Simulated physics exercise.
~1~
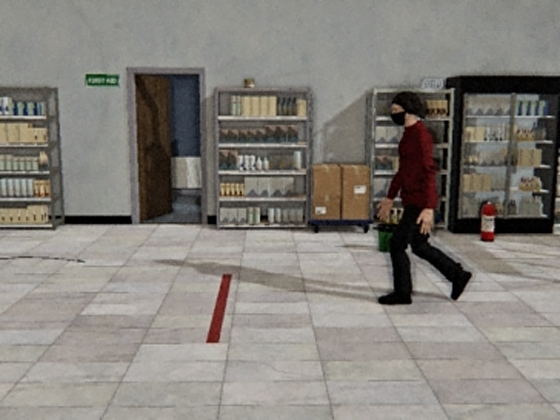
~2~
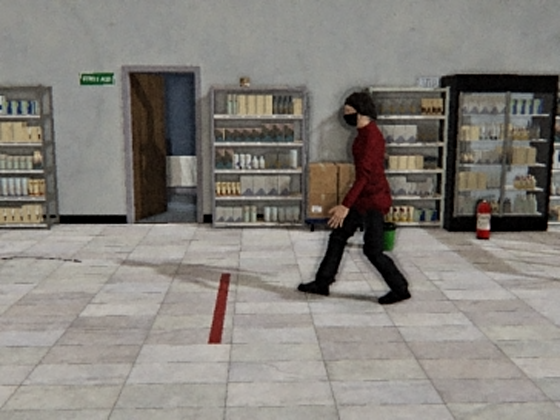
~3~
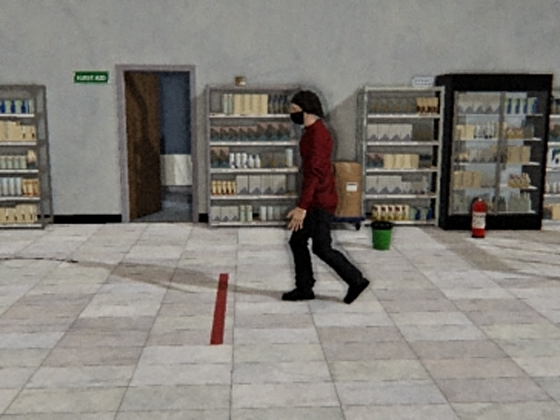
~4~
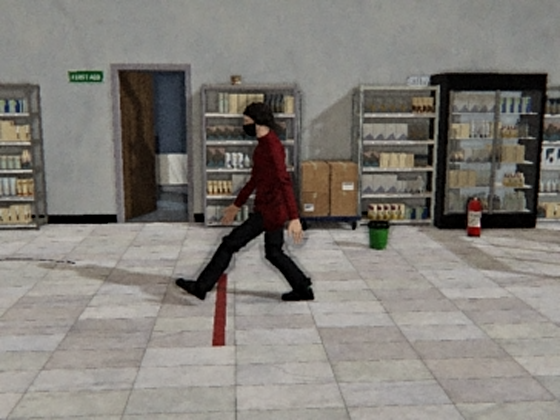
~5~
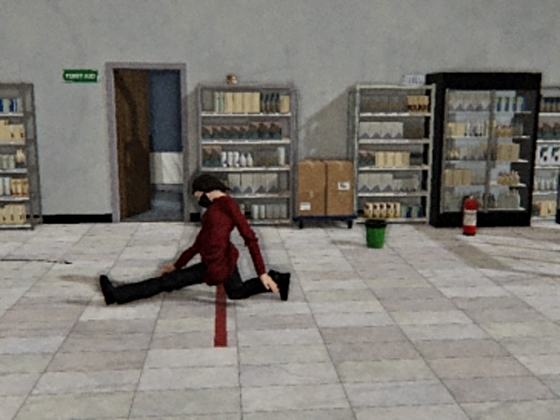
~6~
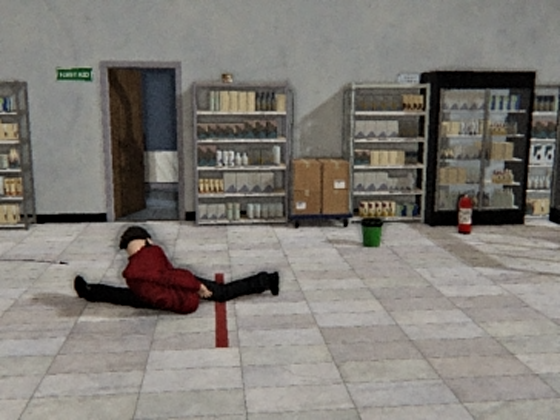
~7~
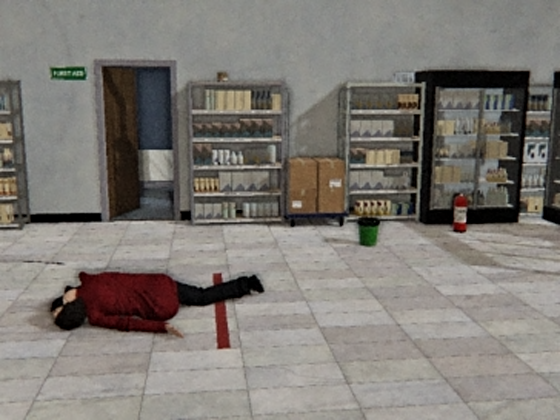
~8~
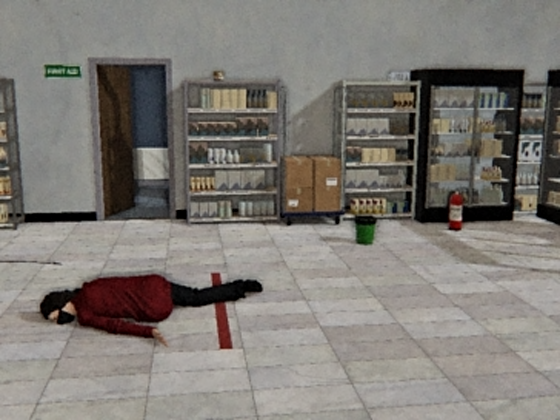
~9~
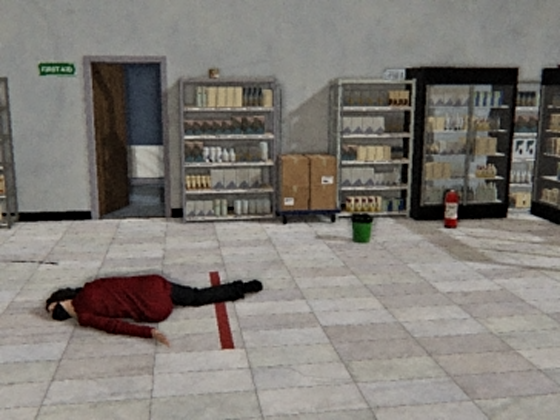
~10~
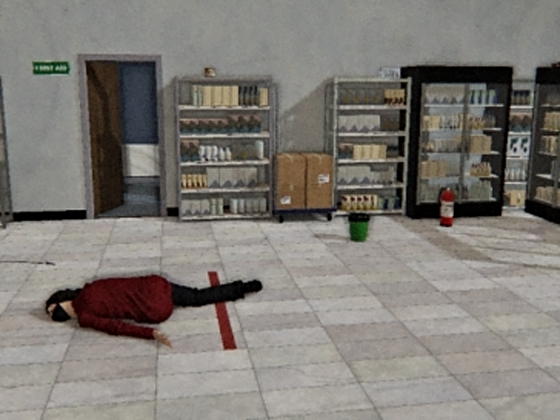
To begin with, a masked person in a dark red top and black trousers walks left across a pale tiled floor, past stocked shelves, cardboard boxes and an open doorway. Nearing a strip of red tape, the person takes a long stride over it. The legs then slide apart, front and back, and the body drops low over the tape. The torso pitches forward to the left and goes down onto the floor. The person ends lying still, with head, chest and hips beyond the tape and the legs stretched back across it.
